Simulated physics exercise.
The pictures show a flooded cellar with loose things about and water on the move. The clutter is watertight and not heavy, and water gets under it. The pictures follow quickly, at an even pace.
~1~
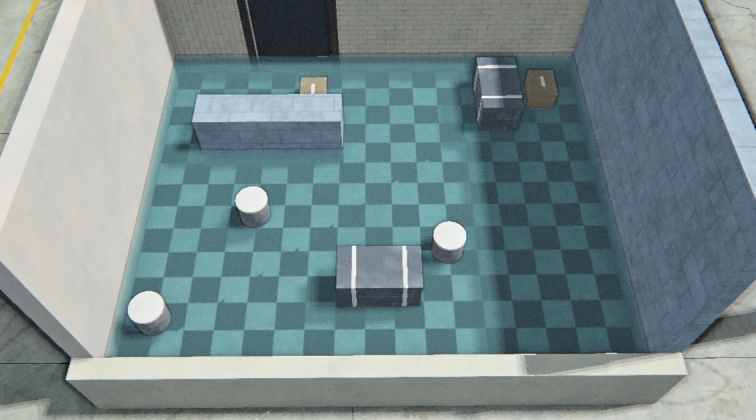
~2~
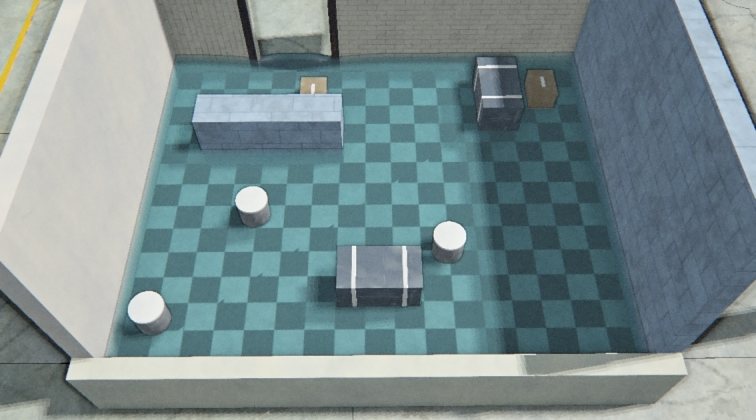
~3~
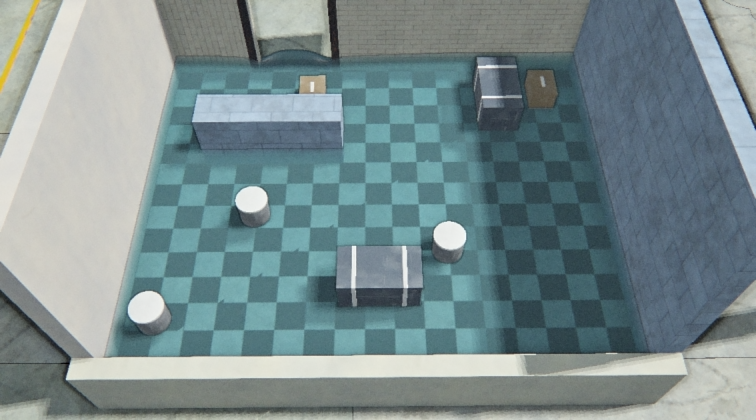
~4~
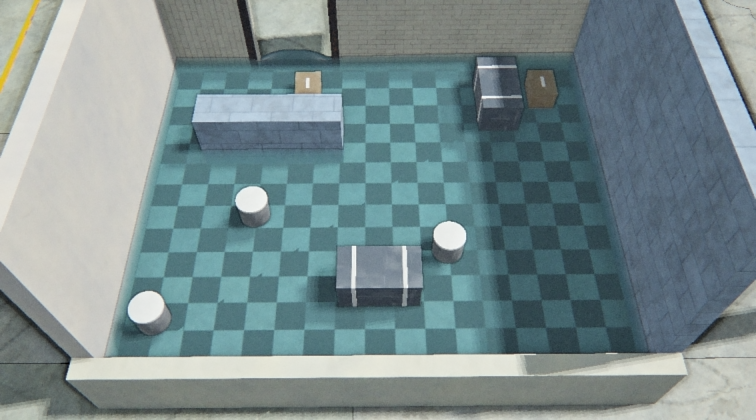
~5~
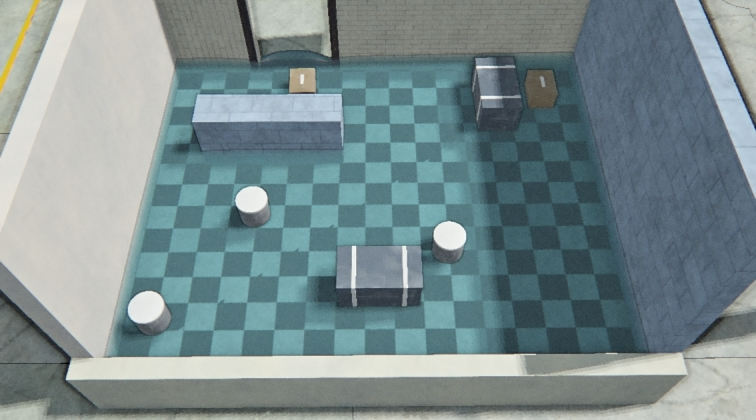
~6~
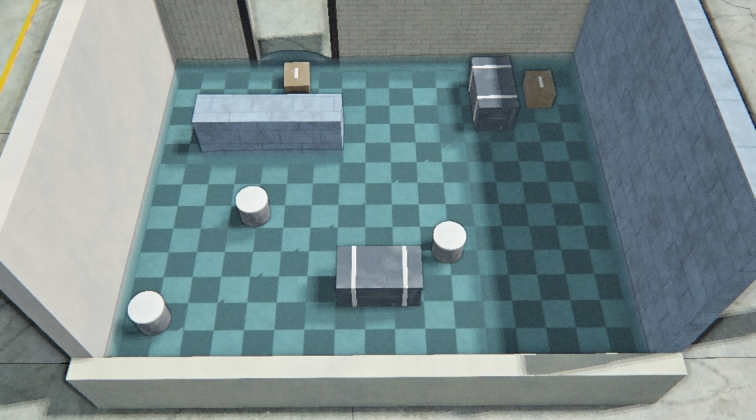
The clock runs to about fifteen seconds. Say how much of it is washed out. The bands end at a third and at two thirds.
Share: Not even a third.
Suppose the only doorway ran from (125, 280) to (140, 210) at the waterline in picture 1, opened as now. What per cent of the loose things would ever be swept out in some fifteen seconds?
About 30 per cent.
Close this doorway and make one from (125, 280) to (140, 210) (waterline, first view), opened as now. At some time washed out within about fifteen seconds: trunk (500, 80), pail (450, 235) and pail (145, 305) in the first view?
In turn: Left behind, stays, out.
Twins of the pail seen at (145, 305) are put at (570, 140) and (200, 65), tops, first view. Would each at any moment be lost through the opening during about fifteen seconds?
In turn: Inside, through.
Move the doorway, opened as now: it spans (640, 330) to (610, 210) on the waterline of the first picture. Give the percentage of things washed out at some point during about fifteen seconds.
Close to 60 %.
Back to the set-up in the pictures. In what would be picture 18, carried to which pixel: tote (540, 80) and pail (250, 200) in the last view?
Roughly at (515, 75) and (236, 178).
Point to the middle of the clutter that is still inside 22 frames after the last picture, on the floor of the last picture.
Near (343, 187).
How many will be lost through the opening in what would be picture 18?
The number is 1.
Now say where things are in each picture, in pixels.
In the first frame, a tote at (313, 90), afloat; a trunk at (500, 82), afloat; 0 of 7 have shifted.
In the second frame, a tote at (313, 90), afloat; a trunk at (500, 82) floats; 0 of 7 have shifted.
In the third frame, a tote at (312, 88), afloat, close to its start; a trunk at (500, 82) floats; 1 of 7 have shifted.
In the fourth frame, a tote at (308, 84) floats, close to its start; a trunk at (500, 82) floats; 1 of 7 have shifted.
In the fifth frame, a tote at (302, 80) floats, close to its start; a trunk at (498, 82), afloat; 1 of 7 have shifted.
In the sixth frame, a tote at (297, 74), afloat, a stride from its start; a trunk at (495, 82), afloat, close to its start; 2 of 7 have shifted.
A moment on, 0 of 7 are out; 7 afloat.
Next, 1 of 7 are out; 6 afloat.
Later, 1 of 7 are out; 6 afloat.
In the end, 2 of 7 are out; 5 afloat.
